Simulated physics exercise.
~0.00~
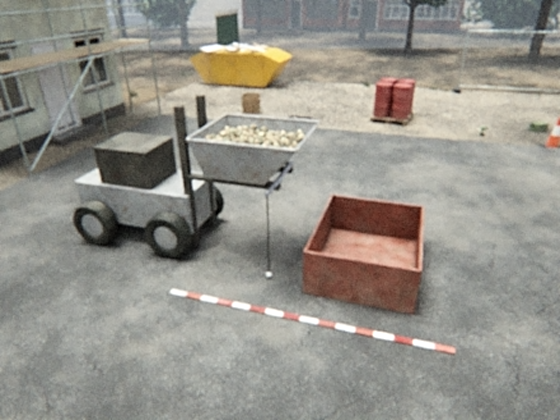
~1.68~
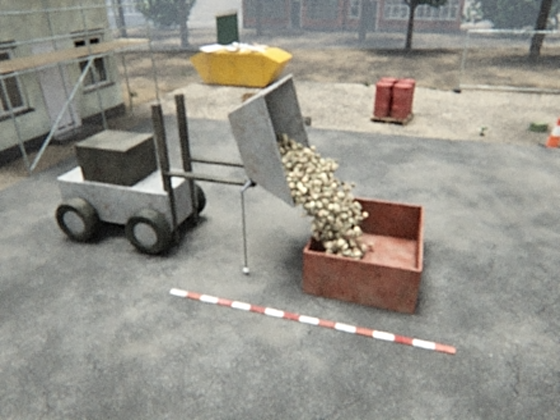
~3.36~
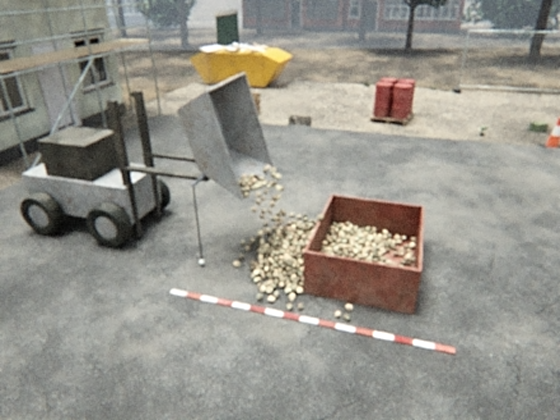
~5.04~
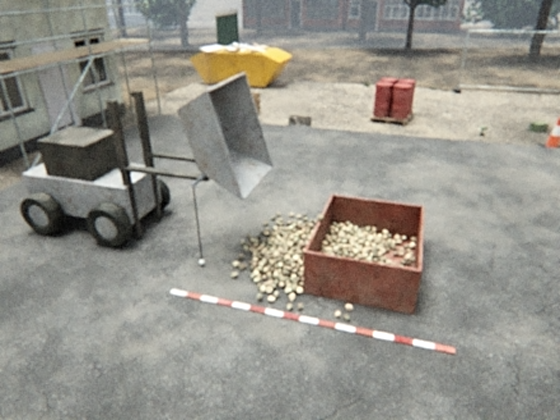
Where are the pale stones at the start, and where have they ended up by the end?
At the start they are all in the raised skip on the forklift. By the end they are lower down and further right, partly inside the red bin and partly heaped on the ground along its left side.
Paved yard with a forklift tipping pale stones into a red bin, backing left and spilling the rest in a heap beside it.
